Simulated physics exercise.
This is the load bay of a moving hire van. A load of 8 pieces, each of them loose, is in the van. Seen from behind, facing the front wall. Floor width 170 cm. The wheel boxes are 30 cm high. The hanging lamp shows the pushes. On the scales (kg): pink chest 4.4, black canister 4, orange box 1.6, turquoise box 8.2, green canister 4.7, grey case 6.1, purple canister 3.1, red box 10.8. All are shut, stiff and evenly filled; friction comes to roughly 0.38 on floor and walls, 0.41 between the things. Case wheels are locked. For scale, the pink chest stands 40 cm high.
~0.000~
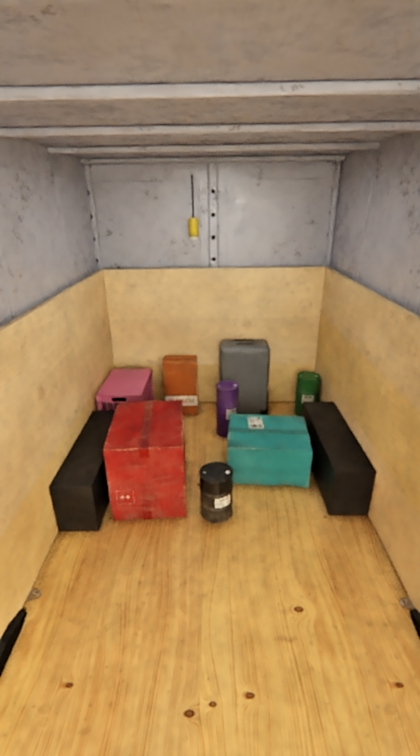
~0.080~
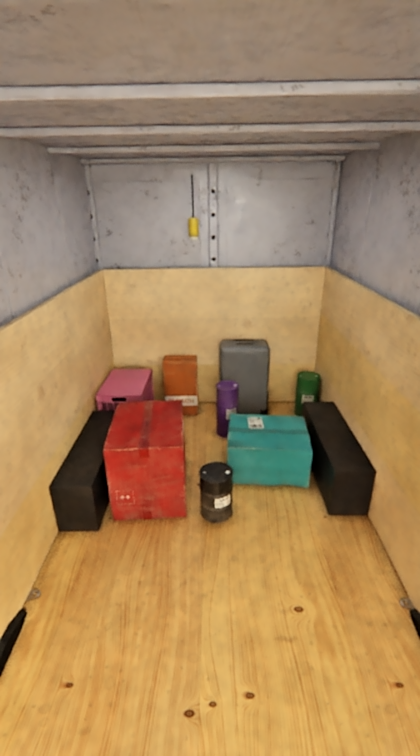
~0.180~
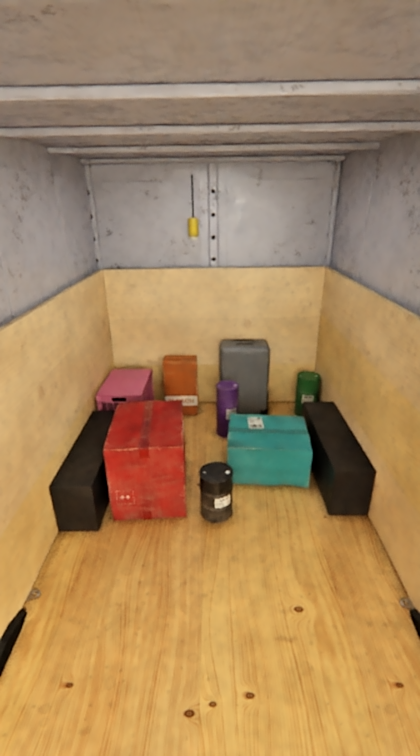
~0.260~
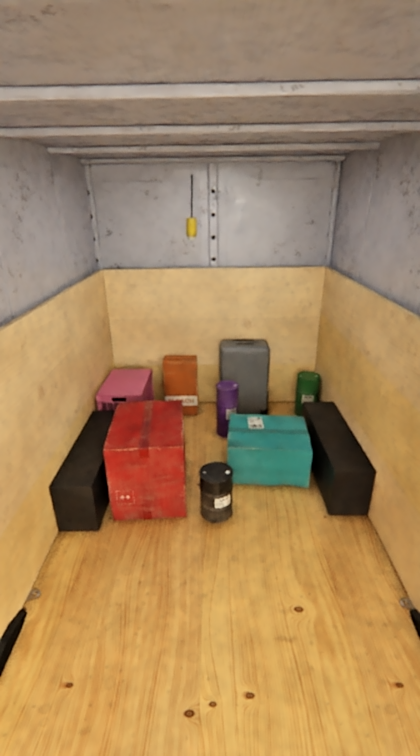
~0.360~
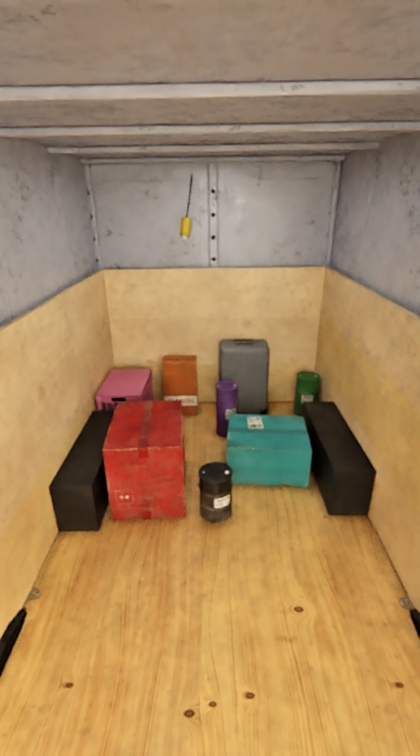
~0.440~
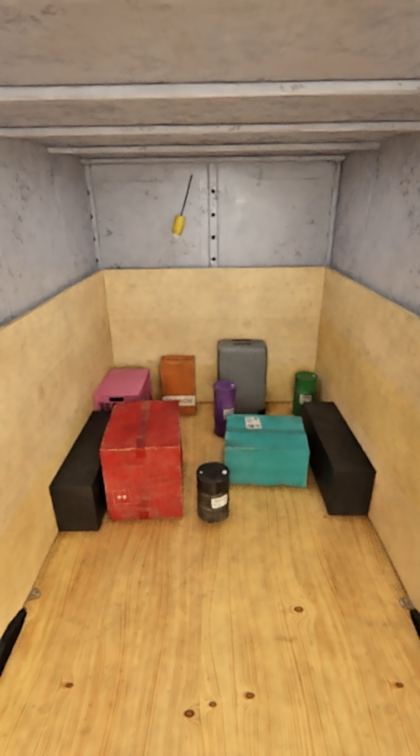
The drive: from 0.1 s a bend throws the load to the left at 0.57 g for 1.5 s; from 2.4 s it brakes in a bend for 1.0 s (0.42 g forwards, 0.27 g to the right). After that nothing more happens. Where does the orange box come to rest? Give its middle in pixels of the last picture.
The orange box comes to rest near (171, 382).
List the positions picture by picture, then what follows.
In the first picture, steady run; orange box (181, 386); pink chest (128, 404).
In the second picture, steady run; turquoise box (267, 449); green canister (307, 395).
In the third picture, load feels 0.18 g left; grey case (244, 378); purple canister (227, 409).
In the fourth picture, load feels 0.36 g left; red box (150, 456); pink chest (128, 404).
In the fifth picture, load feels 0.57 g left; black canister (216, 492); turquoise box (267, 449).
In the sixth picture, load feels 0.57 g left; orange box (179, 386); green canister (305, 395).
After 0.64 s, load feels 0.57 g left; orange box moved 11 cm near (169, 386); green canister moved 10 cm; grey case moved 11 cm.
After 0.94 s, load feels 0.57 g left; orange box moved 12 cm near (167, 386); purple canister 34° off upright; green canister 4° off upright.
After 2.94 s, load feels 0.42 g forwards, 0.27 g right; orange box moved 12 cm near (170, 382); purple canister 68° off upright; green canister moved 49 cm.
After 3.24 s, load feels 0.27 g forwards, 0.17 g right; orange box moved 11 cm near (171, 382); purple canister on its side; green canister moved 44 cm.
In the end (3.9 s), toppled in the van, purple canister; not toppled but over 15 cm from the start, black canister, turquoise box, green canister, grey case and red box; the other 2 under 15 cm from the start. In the last view, orange box near (171, 382).
